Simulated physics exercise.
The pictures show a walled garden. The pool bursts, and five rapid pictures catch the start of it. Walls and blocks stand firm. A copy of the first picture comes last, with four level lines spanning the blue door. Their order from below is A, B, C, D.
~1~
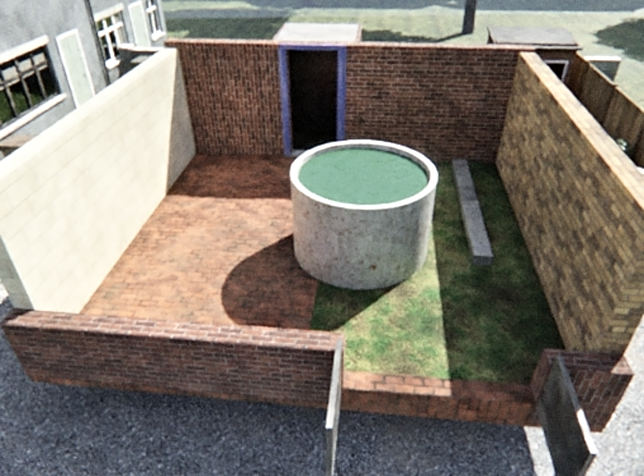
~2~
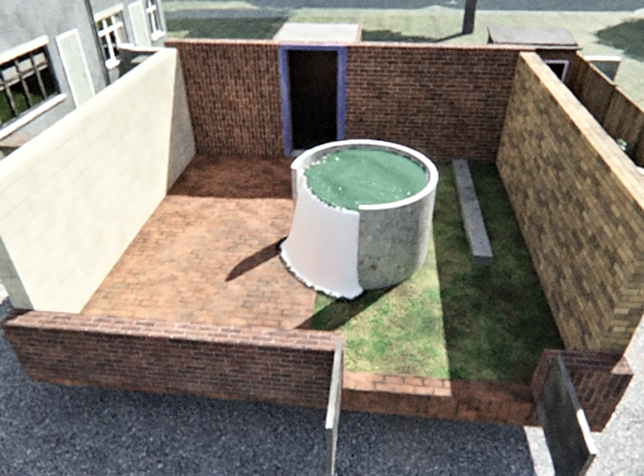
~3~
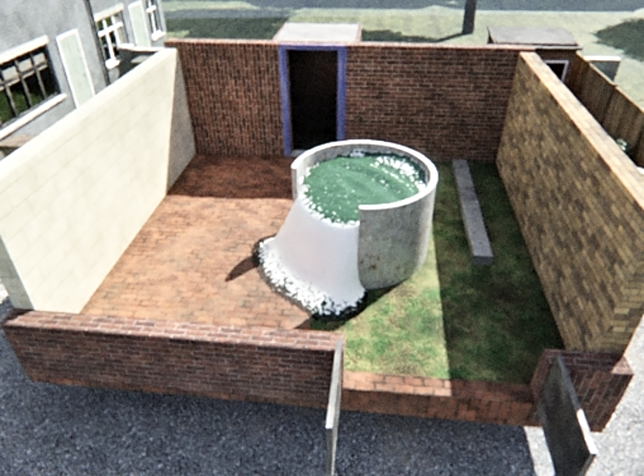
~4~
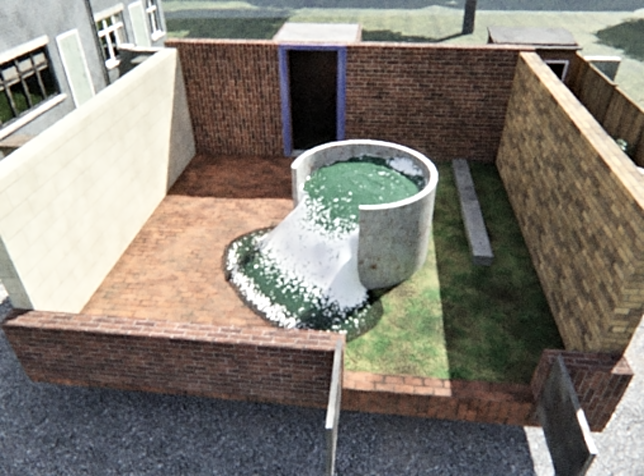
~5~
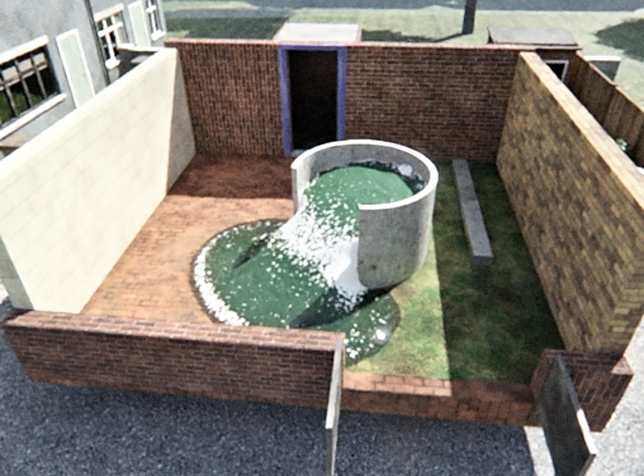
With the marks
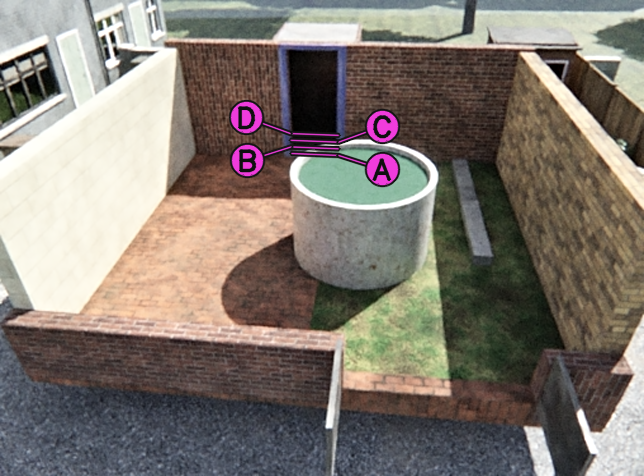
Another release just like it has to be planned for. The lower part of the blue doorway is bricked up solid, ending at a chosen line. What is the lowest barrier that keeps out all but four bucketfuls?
B.
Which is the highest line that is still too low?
That is line A.
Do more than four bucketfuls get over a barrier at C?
No, not at all.
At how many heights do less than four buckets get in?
Three of them.
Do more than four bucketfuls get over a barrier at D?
No.
On the marked copy, A at (314, 154); B at (314, 147); C at (314, 141); D at (314, 134); from the bottom up A, B, C, D.
With A, about 9 bucketfuls get in.
With B, a splash gets over, under a bucket.
With C, nothing gets over.
With D, nothing gets over.
